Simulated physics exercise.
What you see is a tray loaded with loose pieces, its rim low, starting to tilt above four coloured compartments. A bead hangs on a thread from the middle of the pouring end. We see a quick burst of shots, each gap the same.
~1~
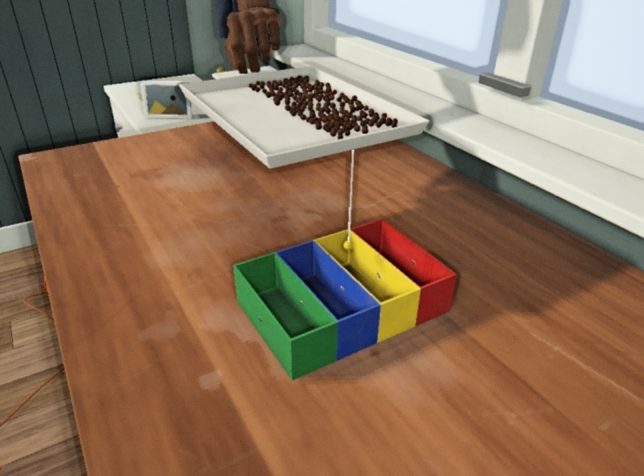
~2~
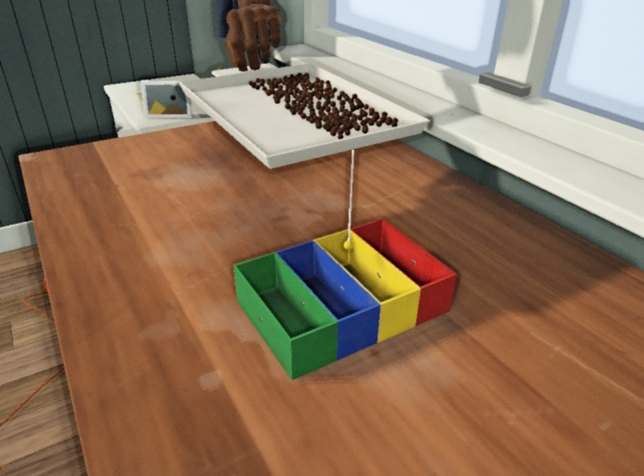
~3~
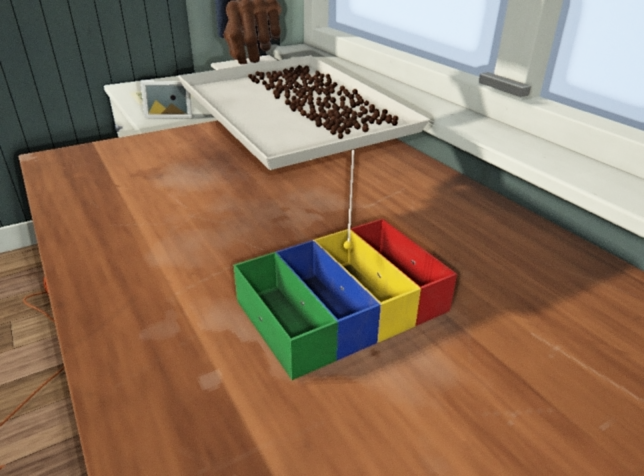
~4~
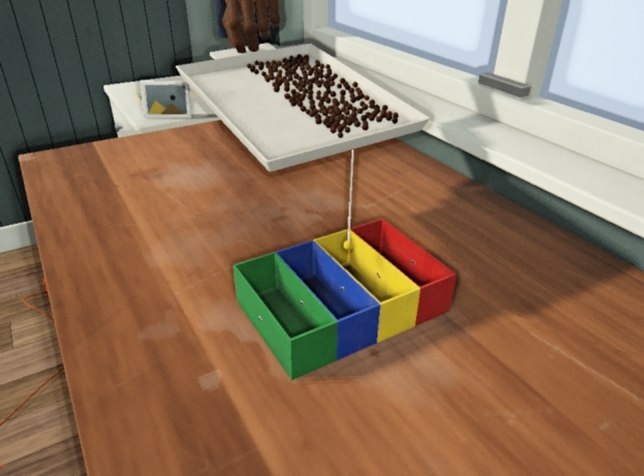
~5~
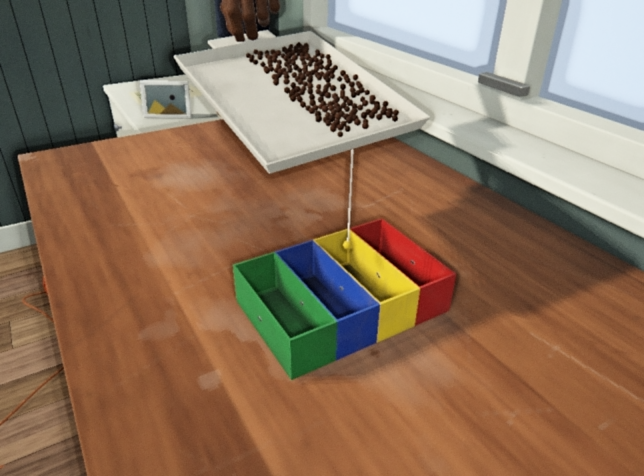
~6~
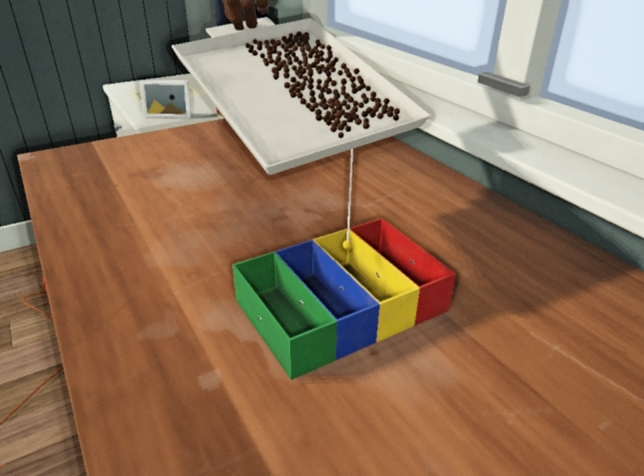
A tray of small brown berries tilts slightly above green, blue, yellow and red compartments.
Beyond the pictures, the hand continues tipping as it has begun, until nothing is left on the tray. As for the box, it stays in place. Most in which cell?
Green cell.
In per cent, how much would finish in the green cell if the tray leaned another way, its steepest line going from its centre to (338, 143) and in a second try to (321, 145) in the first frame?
Respectively 10 and 30 in a hundred.
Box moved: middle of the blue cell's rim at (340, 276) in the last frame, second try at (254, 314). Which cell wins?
It would be green the first time and the cell in yellow the second time.
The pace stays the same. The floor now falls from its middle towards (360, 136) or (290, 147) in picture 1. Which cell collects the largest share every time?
The red one first, that green cell second.
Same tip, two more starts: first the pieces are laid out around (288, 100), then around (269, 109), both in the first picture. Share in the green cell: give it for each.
The first start yields 60 per cent, the second 70 per cent.
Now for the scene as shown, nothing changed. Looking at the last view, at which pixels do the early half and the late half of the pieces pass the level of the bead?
The leading part at (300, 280), the rest of it at (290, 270).
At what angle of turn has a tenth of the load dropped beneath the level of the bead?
That would be about 55 degrees from level.
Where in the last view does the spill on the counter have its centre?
Centre, final frame: Roughly (222, 413).
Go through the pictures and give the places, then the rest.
Corners of the pouring end near (269, 153) and (422, 120), level; middle of the load near (310, 101), allspice berries; bead on its thread near (349, 245); green cell near (314, 347); blue cell near (358, 329); yellow cell near (399, 312); red cell near (436, 296), in the first frame.
Corners of the pouring end near (270, 154) and (422, 120), level; middle of the load near (310, 99), in the second frame.
Corners of the pouring end near (270, 155) and (423, 119), tipped barely, lowest at the left corner; middle of the load near (310, 94), in the third frame.
Corners of the pouring end near (270, 158) and (423, 117), tipped a little, lowest at the left corner; middle of the load near (310, 87), in the fourth frame.
Corners of the pouring end near (269, 160) and (423, 116), tipped a little, lowest at the left corner; middle of the load near (310, 80), in the fifth frame.
Corners of the pouring end near (269, 162) and (424, 114), tipped a little, lowest at the left corner; middle of the load near (310, 74); green cell near (313, 346); blue cell near (357, 328); yellow cell near (398, 311); red cell near (435, 296), in the sixth frame.
Shortly afterwards, tray tipped steeply; the bulk on the tray; a little in the green cell; only a few in the blue cell; a little falling or outside the box.
Next, tray tipped right over; a little on the tray; near a third in the green cell; near a quarter in the blue cell; a little in the yellow cell; near a quarter falling or outside the box.
Some moments later, tray tipped past a quarter turn; near half in the green cell; near a quarter in the blue cell; a little in the yellow cell; only a few in the red cell; a little falling or outside the box.
In the end, tray tipped past a quarter turn; near half in the green cell; near a quarter in the blue cell; a little in the yellow cell; only a few in the red cell; a little outside the box.
